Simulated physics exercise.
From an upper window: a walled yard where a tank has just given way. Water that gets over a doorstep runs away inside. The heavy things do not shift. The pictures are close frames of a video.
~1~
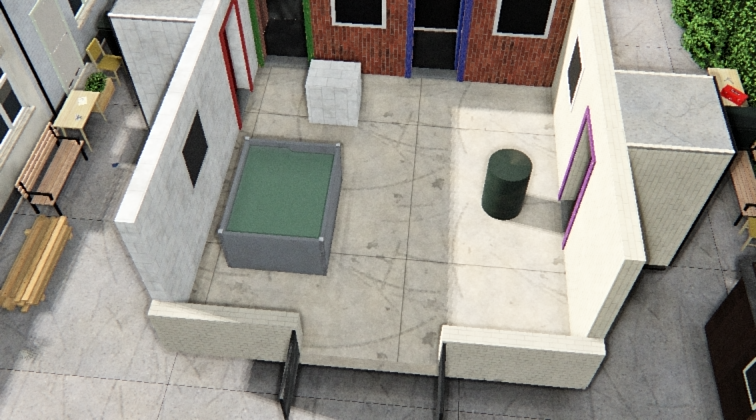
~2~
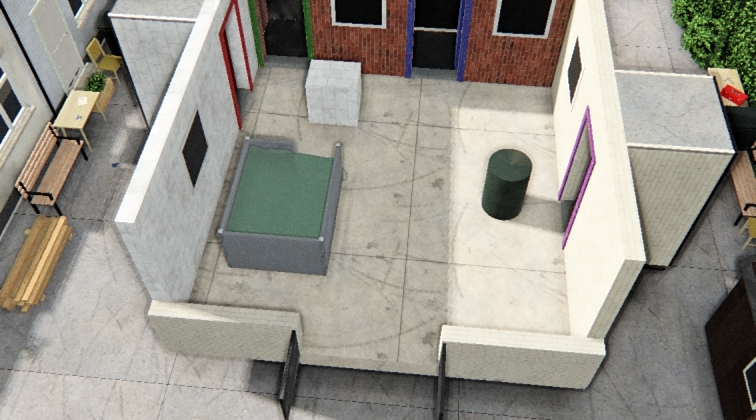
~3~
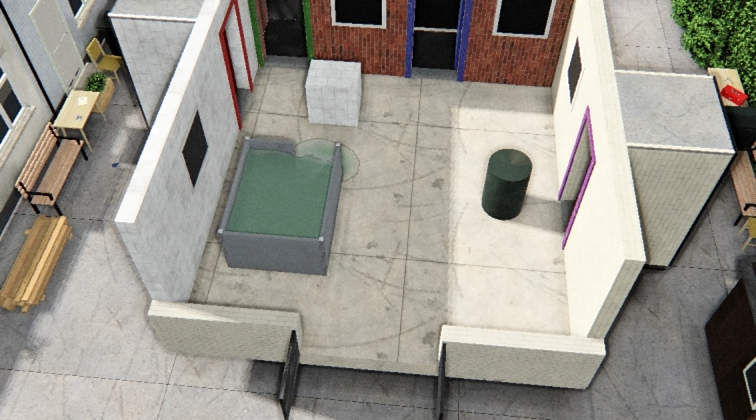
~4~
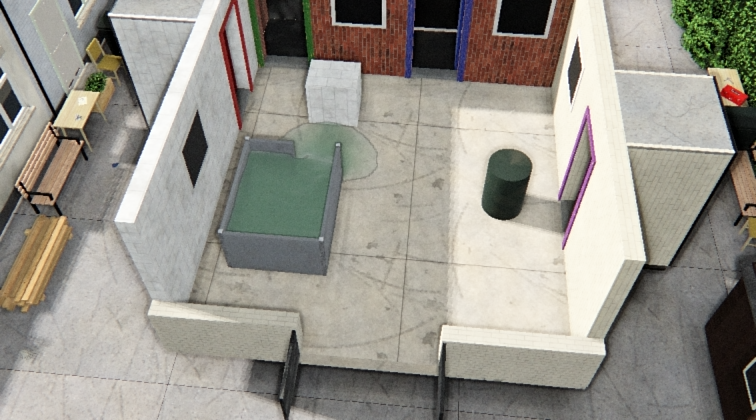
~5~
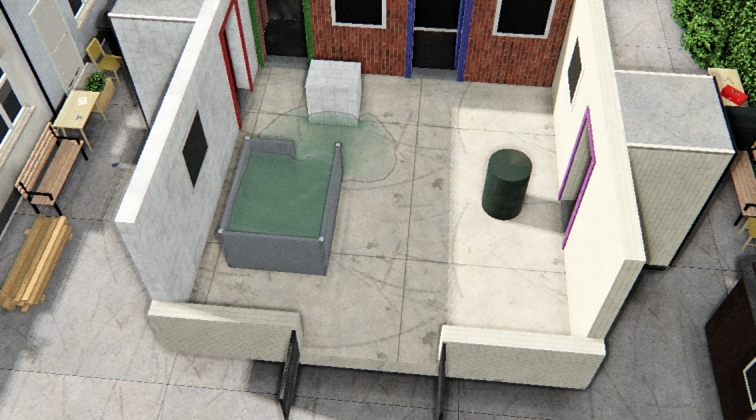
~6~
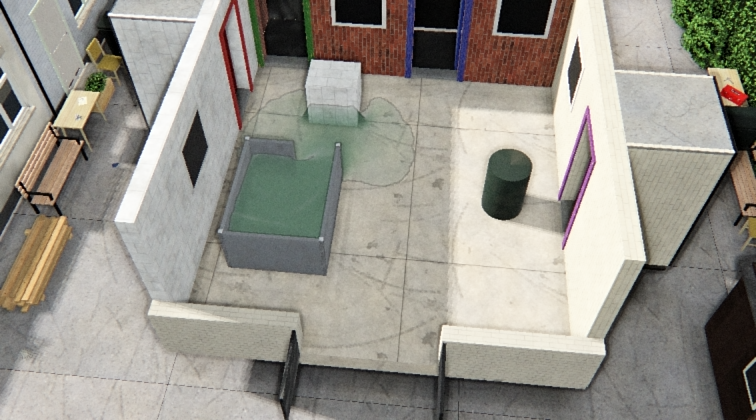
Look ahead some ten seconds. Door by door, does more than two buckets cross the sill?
The purple door floods; the blue door floods; the green door floods; the red door floods.
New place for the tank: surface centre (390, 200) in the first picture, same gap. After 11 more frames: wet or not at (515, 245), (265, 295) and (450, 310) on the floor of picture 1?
In that order: Not flooded, not flooded, not flooded.
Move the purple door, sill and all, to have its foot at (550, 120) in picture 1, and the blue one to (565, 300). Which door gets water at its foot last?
I say the blue one.
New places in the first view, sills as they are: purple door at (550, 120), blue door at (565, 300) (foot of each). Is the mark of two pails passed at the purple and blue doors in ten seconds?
Then: The purple one is over; the blue one takes less.
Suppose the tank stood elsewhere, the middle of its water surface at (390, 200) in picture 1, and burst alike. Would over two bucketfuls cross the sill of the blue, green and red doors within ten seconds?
Then: The blue one is over, the green one lets less in, the red one is under.
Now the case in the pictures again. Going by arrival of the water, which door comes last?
Last comes the purple door.
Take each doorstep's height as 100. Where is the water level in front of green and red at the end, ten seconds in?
In turn 40 and 50 per cent.
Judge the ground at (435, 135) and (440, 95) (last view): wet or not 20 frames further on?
In that order: Wet, wet.
A moment on, water covers 30 % of the floor; the purple door not reached, the blue door under two buckets in, the green door wet at the sill, nothing in, the red door under two buckets in.
Next, water covers 40 % of the floor; the purple door not reached, the blue door over two buckets in, the green door under two buckets in, the red door over two buckets in.
Then, water covers 50 % of the floor; the purple door wet at the sill, nothing in, the blue door over two buckets in, the green door over two buckets in, the red door far over two buckets in.
Later, water covers 70 % of the floor; the purple door under two buckets in, the blue door over two buckets in, the green door over two buckets in, the red door far over two buckets in.
In the end, water covers 95 % of the floor; the purple door over two buckets in, the blue door over two buckets in, the green door over two buckets in, the red door far over two buckets in.
